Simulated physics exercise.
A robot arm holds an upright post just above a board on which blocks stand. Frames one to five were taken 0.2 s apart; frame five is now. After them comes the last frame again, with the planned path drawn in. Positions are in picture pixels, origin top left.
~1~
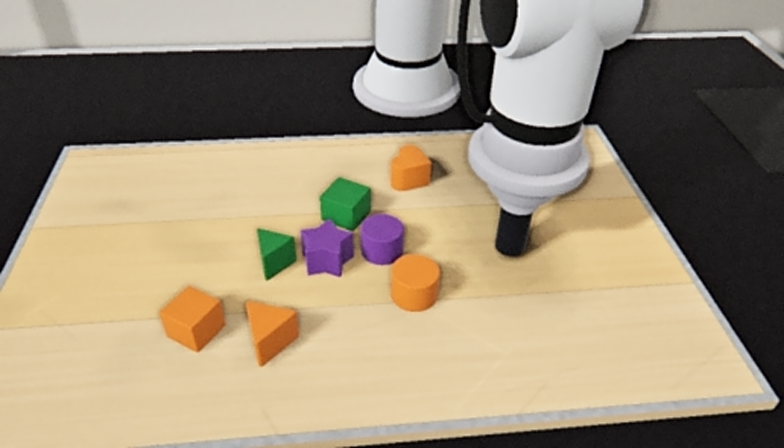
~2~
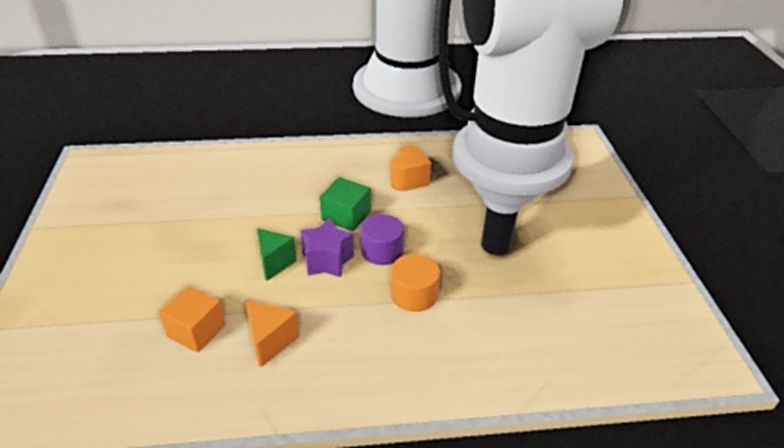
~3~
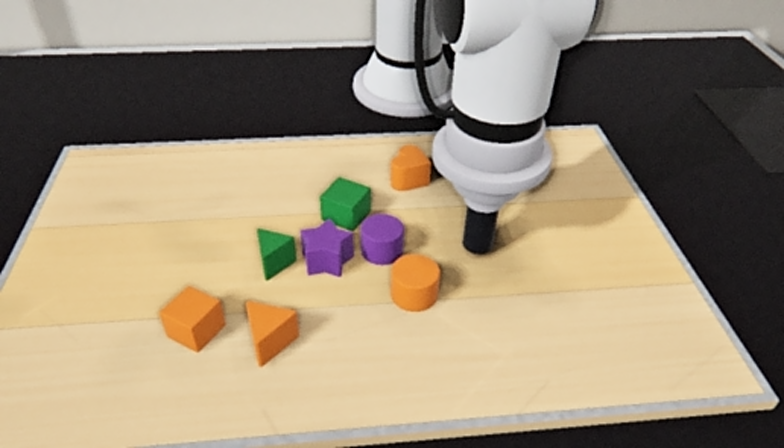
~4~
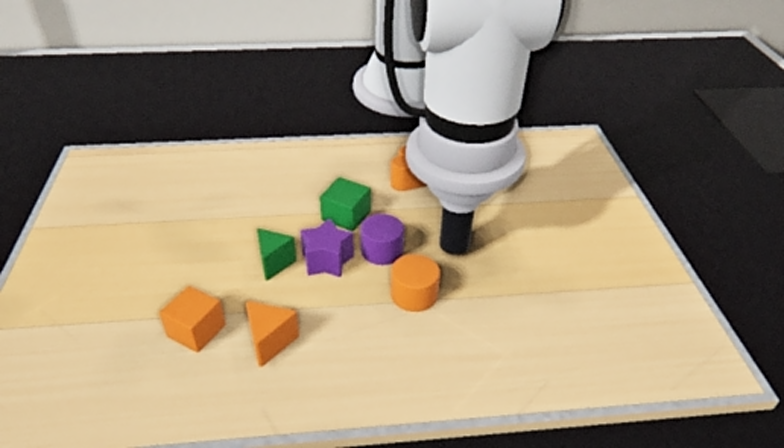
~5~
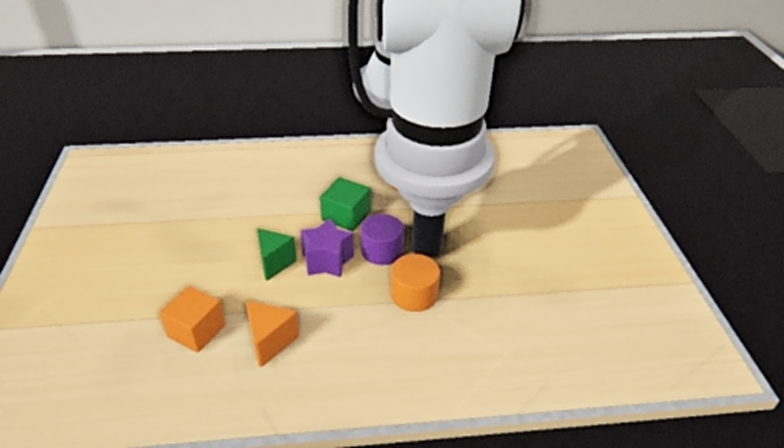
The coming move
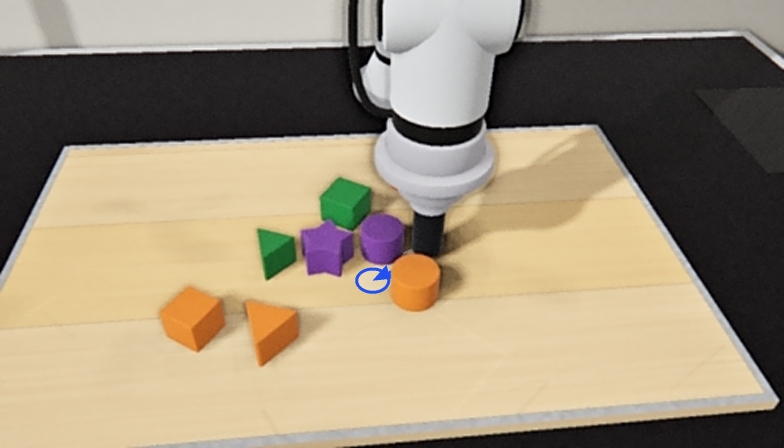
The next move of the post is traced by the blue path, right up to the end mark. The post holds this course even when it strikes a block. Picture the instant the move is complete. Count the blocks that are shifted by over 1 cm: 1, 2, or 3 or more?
I predict one.
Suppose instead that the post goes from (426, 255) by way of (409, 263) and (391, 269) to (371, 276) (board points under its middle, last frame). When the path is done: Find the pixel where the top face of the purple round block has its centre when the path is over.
It comes to (362, 226).
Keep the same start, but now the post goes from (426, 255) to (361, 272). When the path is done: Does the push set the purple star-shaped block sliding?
Yes, it checks out.
Drawn move, straight from (426, 255) to (373, 280).
On the path given first. Halfway along, post at (400, 261); purple star-shaped block at (322, 236); purple round block at (371, 227).
At the end, post at (373, 274); purple star-shaped block at (320, 236), turned 15° anticlockwise; purple round block at (368, 227); orange round block still.
